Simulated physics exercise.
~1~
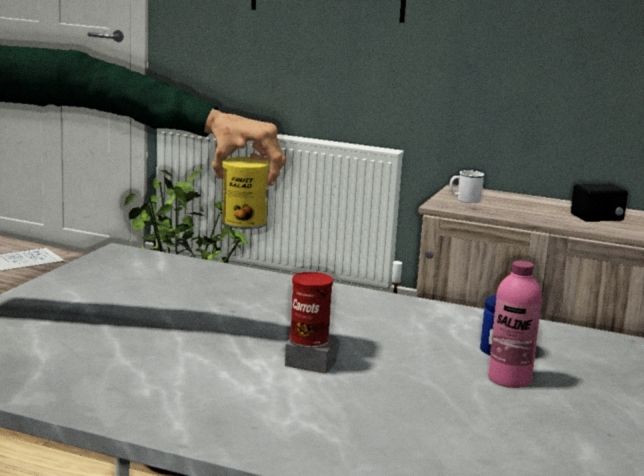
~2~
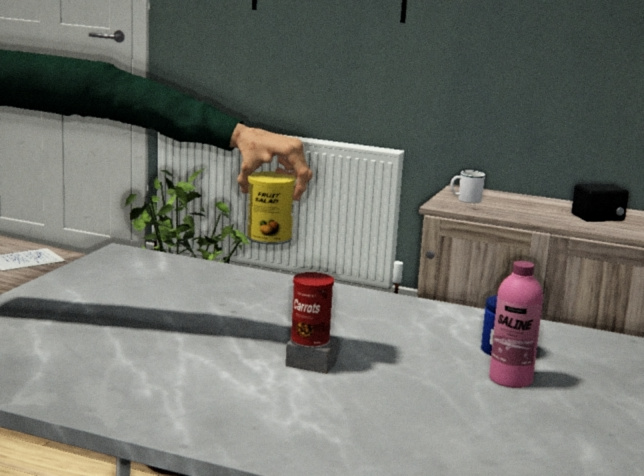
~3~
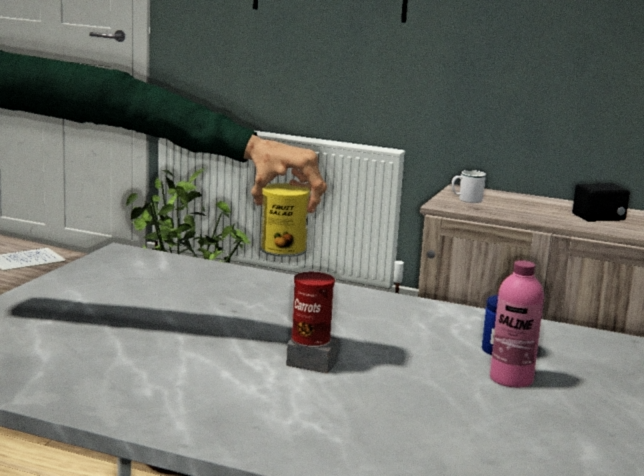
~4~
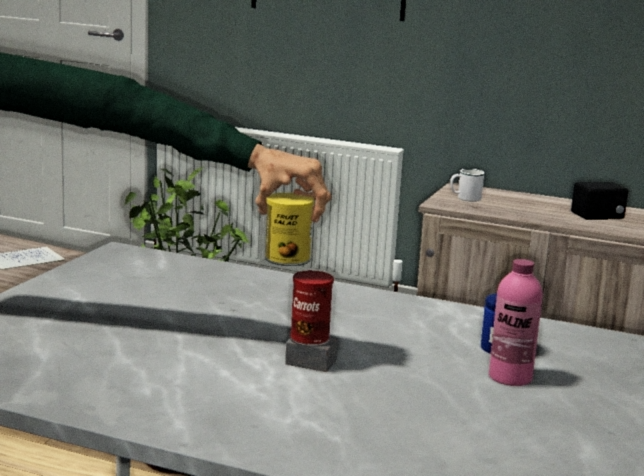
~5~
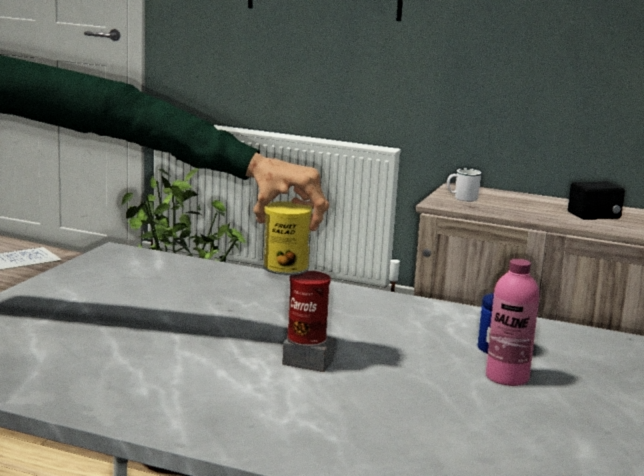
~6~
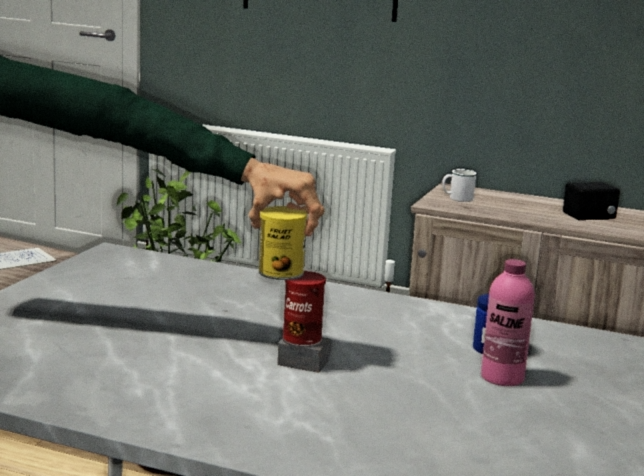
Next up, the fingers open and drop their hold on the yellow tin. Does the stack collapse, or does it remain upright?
It doesn't stay intact.
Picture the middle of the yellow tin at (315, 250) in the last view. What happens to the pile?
The pile then stays upright.
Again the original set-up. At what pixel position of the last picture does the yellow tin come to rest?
About (207, 323).
Then, 0.40 s past the last view, yellow tin now fallen.
Then, 0.50 s past the last view, things are still on the move.
Then, 0.60 s past the last view, as before.
Then, 1.80 s past the last view, nothing new.
Finally, fallen, yellow tin; the other 4 still in place. Final places as the last picture's camera would see them, yellow tin near (207, 324). The pile comes apart.
